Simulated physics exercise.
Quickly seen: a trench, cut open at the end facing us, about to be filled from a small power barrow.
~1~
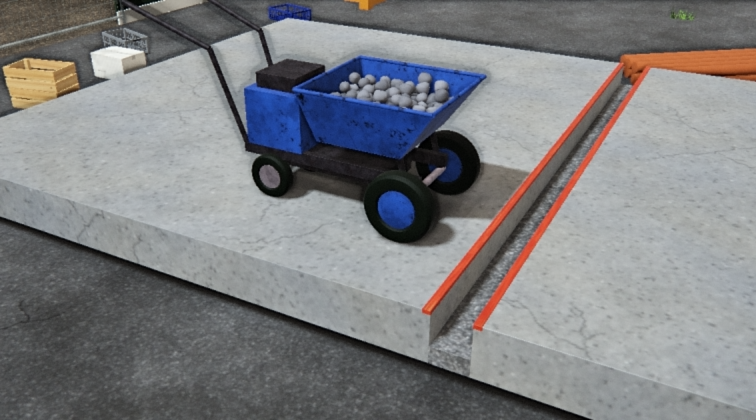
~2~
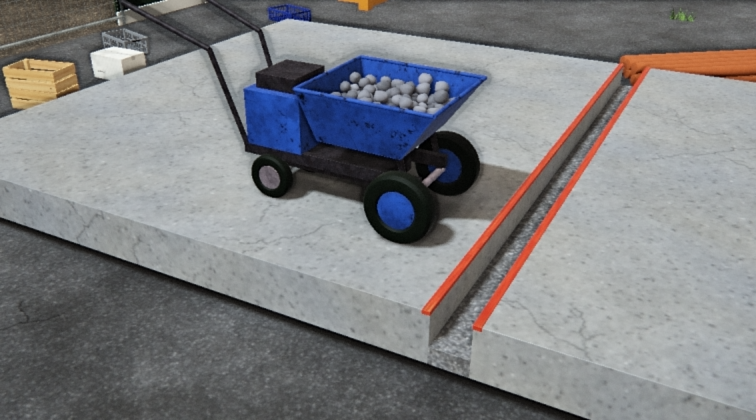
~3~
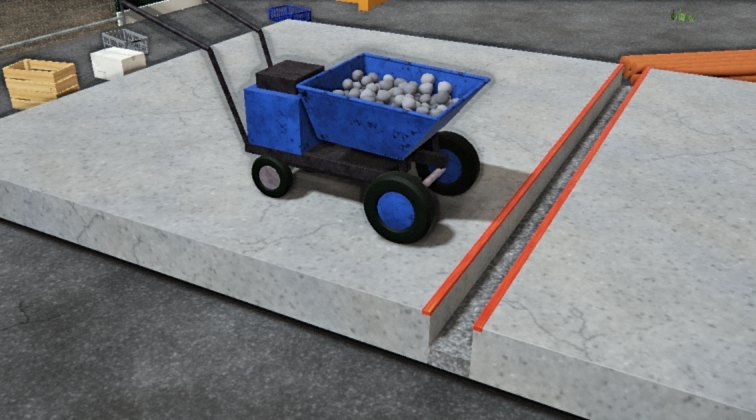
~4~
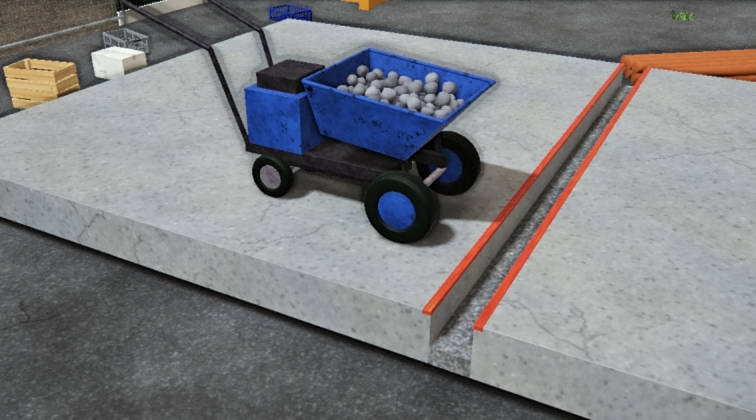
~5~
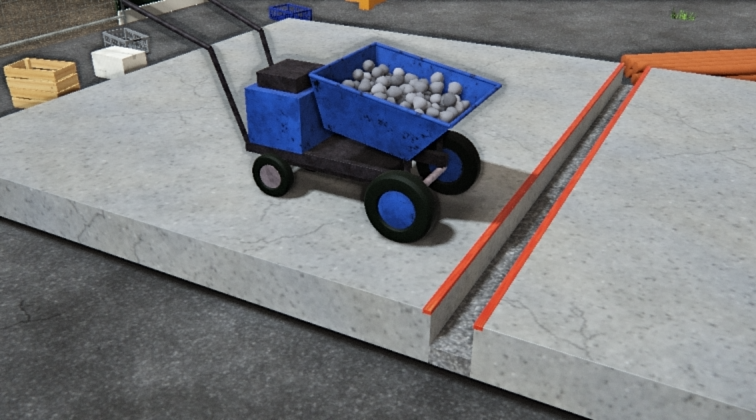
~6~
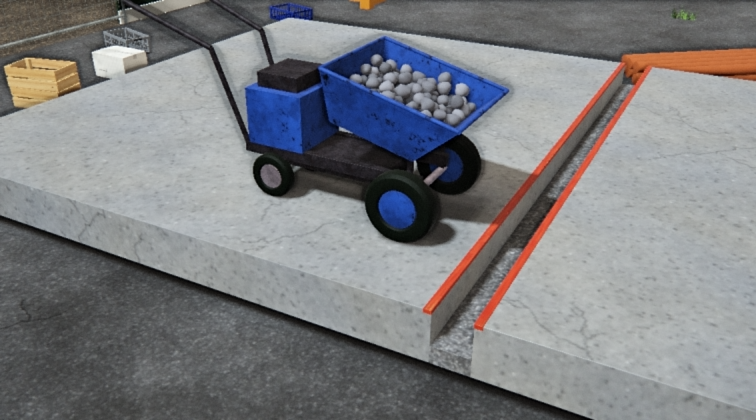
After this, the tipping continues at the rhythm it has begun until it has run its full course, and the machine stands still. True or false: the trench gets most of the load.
False.
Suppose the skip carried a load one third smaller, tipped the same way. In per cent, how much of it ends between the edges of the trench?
Estimate: Close to 10 %.
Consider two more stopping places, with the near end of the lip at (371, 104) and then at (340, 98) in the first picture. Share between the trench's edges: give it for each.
From the first spot you get 60 percent, and from the second 30 percent.
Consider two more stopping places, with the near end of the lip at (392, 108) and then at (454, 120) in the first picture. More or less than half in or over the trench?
Lab note - position 1: A majority share; position 2: A minority share.
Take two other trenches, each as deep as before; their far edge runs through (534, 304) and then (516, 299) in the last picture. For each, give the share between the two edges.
I'd put it near 80 in a hundred, then near 60 in a hundred.
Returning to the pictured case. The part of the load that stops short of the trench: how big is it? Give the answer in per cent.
My estimate is close to 0 in a hundred.
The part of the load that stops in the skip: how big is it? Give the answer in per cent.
Roughly 15 per cent.
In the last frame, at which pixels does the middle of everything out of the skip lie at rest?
Centre at rest: Close to (574, 240).
Soon, skip tipped steeply; all in the skip.
A while on, skip tipped right over; about two thirds in the skip; a stray few in or heaped over the trench; about a quarter beyond it.
Towards the end, skip tipped right over; about a quarter in the skip; a small part in or heaped over the trench; most beyond it.
Finally, skip tipped right over; about a quarter in the skip; a small part in or heaped over the trench; most beyond it.
